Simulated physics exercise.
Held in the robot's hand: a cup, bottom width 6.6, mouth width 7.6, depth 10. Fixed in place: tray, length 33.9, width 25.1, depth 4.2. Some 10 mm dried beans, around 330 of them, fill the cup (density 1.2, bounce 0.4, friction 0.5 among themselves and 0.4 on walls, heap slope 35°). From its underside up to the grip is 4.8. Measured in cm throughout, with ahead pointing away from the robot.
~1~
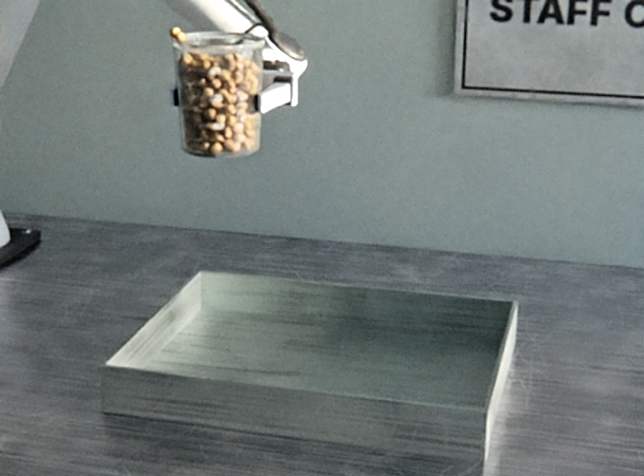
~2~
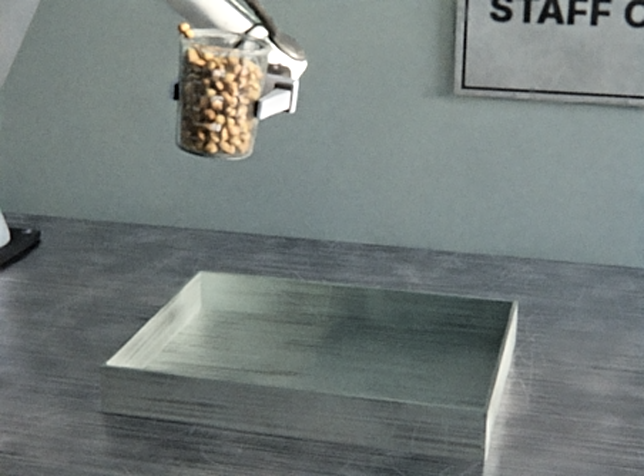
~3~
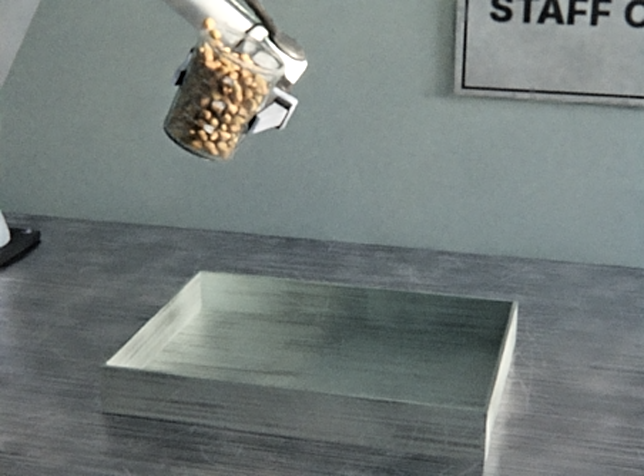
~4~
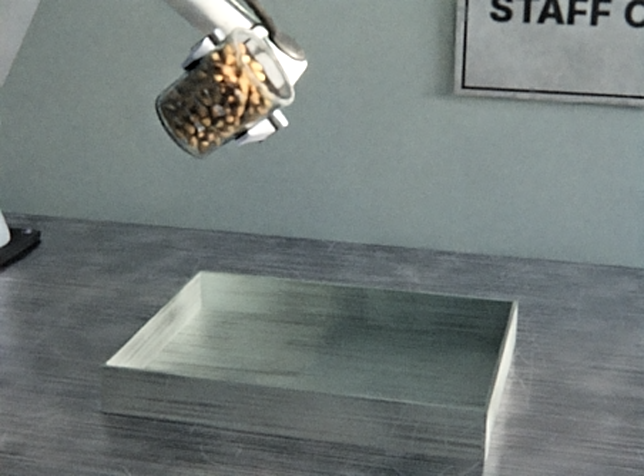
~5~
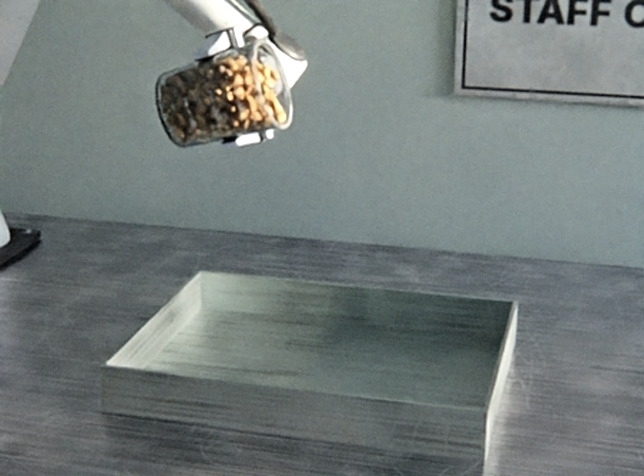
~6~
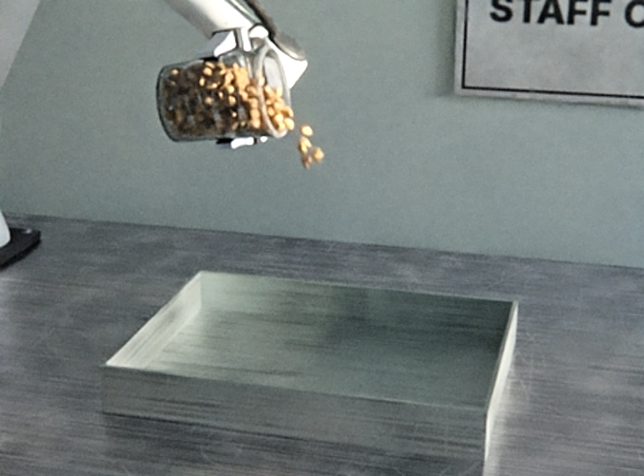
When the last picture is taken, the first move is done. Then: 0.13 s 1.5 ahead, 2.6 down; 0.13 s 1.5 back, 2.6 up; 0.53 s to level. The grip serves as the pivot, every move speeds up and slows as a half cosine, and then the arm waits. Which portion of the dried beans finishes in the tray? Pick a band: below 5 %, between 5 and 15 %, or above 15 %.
The share falls between 5 and 15 %.
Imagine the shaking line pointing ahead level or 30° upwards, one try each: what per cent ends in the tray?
Try one gives about 25 in a hundred, try two about 25 in a hundred.
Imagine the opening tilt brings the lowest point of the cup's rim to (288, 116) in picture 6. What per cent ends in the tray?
About 0 percent.
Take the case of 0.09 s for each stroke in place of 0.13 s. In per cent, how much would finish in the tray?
I'd expect close to 15 in a hundred.
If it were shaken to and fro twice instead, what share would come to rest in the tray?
Estimate: Around 10 %.
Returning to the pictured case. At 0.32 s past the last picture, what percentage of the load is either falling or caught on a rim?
It amounts to roughly 2 in a hundred.
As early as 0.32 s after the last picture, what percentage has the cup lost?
About 5 per cent.
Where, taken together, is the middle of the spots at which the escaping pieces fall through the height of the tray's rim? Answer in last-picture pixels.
Close to pixel (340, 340).
Then, 0.32 s on, tilted 78° forward, highest piece 30 above the table; 308 in the cup, 18 in the tray, 6 in flight or on a rim.
Then, 0.63 s on, tilted 16° forward, highest piece 31 above the table; 299 in the cup, 32 in the tray, 1 in flight or on a rim.
Then, 0.99 s on, level, highest piece 31 above the table; 299 in the cup, 33 in the tray.
Then, 2.04 s on, level, highest piece 31 above the table; 299 in the cup, 33 in the tray.
In the end, 299 in the cup, 33 in the tray. That is 10 % in the tray.
